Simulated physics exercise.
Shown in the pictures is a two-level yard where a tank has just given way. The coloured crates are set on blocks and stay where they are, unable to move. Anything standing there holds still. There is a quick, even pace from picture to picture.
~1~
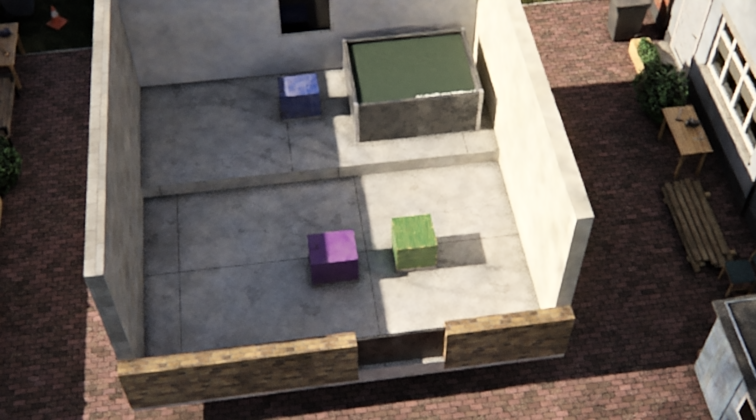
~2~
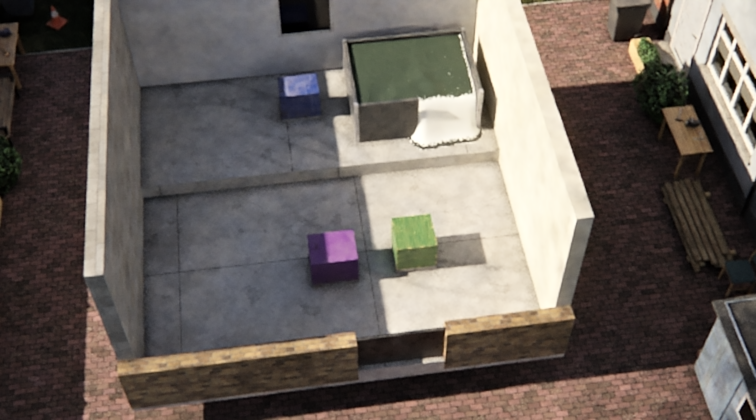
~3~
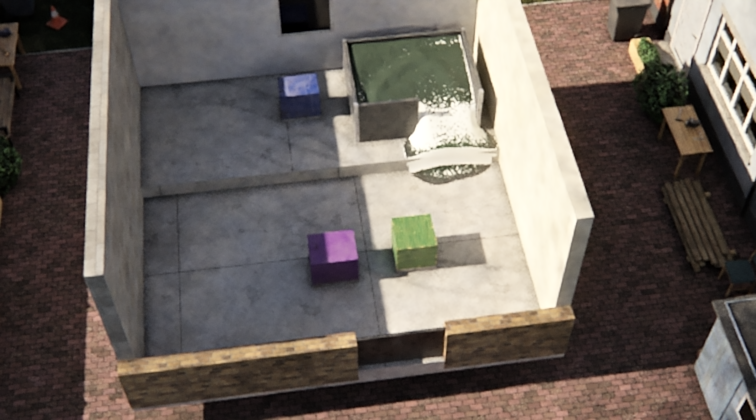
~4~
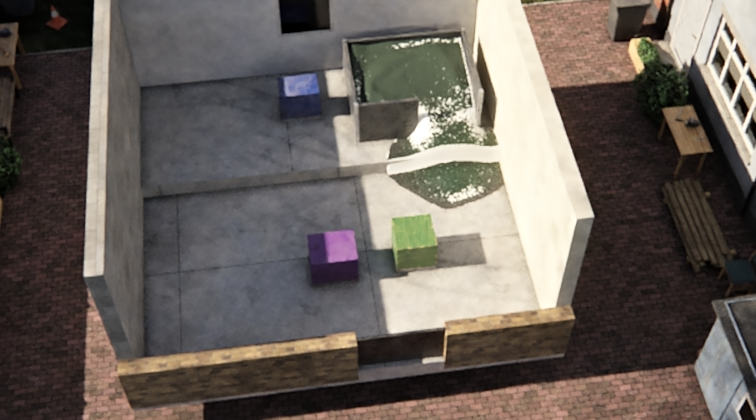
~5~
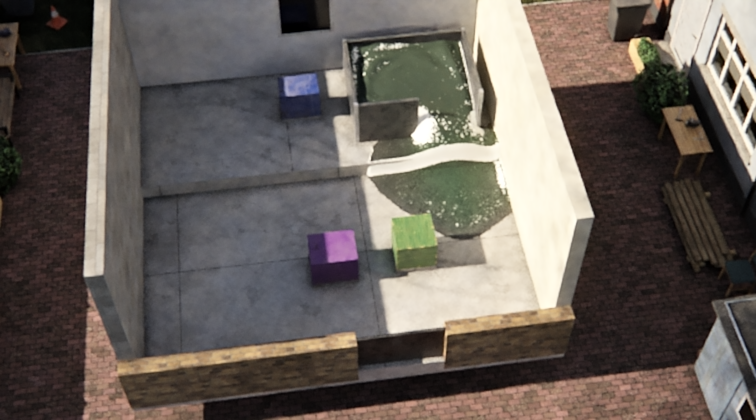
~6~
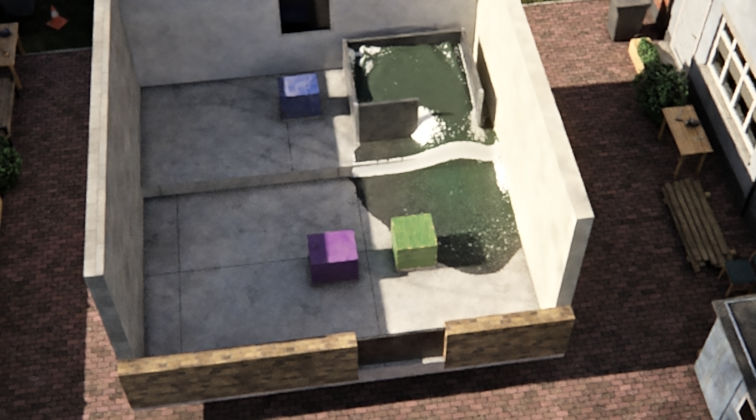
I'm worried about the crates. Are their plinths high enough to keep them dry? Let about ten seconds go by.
Well, the green crate will get wet, the blue crate will stay dry, the purple crate will get wet.
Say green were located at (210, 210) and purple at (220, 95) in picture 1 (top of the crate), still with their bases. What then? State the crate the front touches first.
Answer: The one in green.
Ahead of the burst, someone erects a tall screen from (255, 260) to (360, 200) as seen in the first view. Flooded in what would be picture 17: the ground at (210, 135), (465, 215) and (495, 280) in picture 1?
As listed: No water, under water, covered.
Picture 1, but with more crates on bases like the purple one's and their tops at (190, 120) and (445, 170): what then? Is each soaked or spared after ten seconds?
So, the first one stays clear of it, and the next one gets caught.
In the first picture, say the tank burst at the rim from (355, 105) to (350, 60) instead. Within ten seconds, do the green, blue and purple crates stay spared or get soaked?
Result: Green is swamped; blue is swamped; purple is swamped.
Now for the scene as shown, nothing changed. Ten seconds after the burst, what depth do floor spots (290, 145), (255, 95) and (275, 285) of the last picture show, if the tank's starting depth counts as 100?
First 0, next 0, last 10 in a hundred.
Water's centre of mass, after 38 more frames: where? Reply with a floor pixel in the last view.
At roughly (341, 244).
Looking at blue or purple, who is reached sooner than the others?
First to get wet: The crate marked purple.
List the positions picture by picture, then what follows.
In the first picture, the tank at (411, 69) is whole and still.
In the second picture, water pours out at (447, 120) and has run to (416, 142).
In the third picture, the front is at (436, 180), out from the gap at (447, 121).
In the fourth picture, water pours out at (447, 122) and has run to (445, 204).
In the fifth picture, water pours out at (447, 122) and has run to (459, 235).
In the sixth picture, water pours out at (447, 121) and has run to (494, 267).
A moment on, water covers 25 % of the floor; the green crate water round its plinth, the blue crate not reached, the purple crate water round its plinth.
Next, water covers 35 % of the floor; the green crate water round its plinth, the blue crate not reached, the purple crate water round its plinth.
Then, water covers 65 % of the floor; the green crate water round its plinth, the blue crate not reached, the purple crate water round its plinth.
Later, water covers 70 % of the floor; the green crate water round its plinth, the blue crate not reached, the purple crate water round its plinth.
In the end, water covers 70 % of the floor; the green crate was topped, the blue crate stayed above the water, the purple crate was topped.
